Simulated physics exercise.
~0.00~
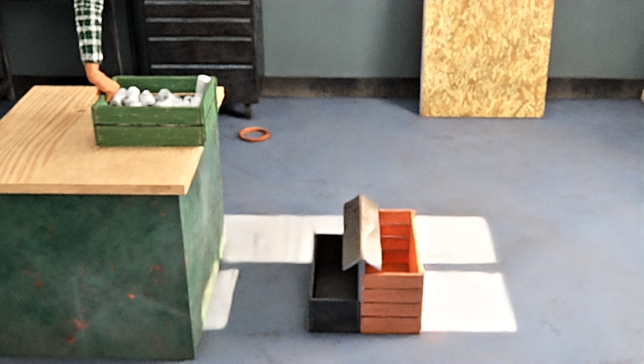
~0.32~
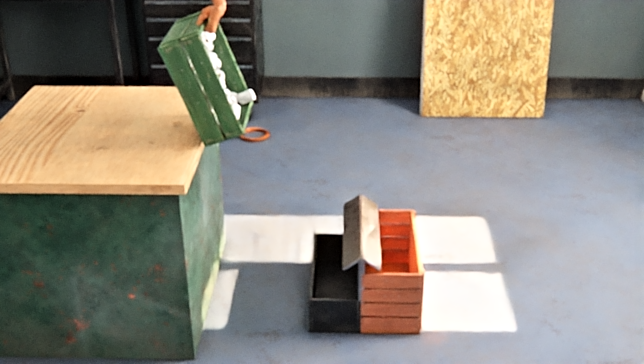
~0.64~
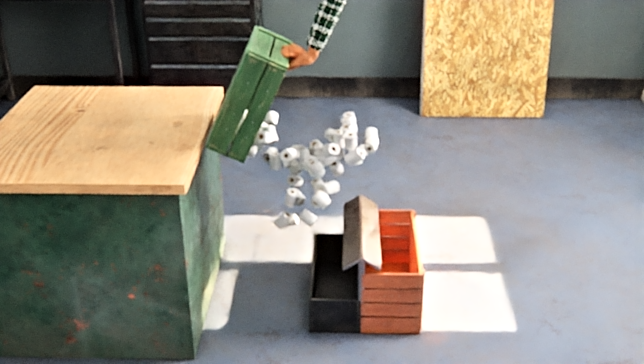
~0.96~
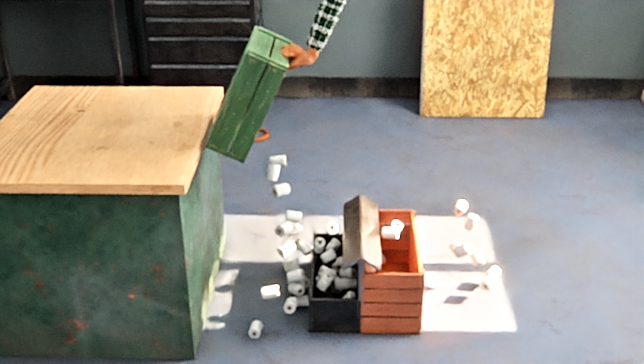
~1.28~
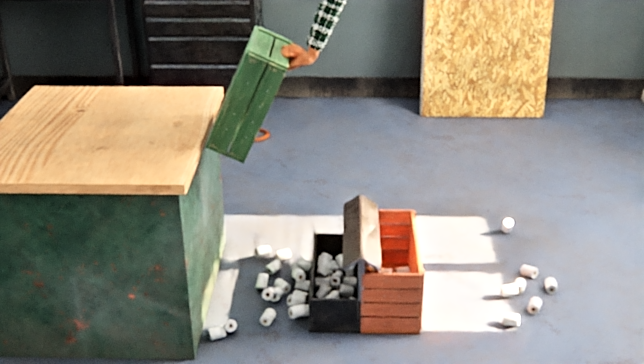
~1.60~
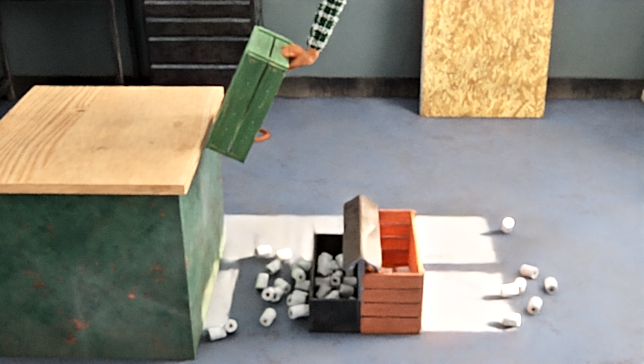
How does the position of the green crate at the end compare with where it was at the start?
At the start the green crate sits upright on the right end of the bench top. By the end it is further right, held tipped over just past the bench's edge.
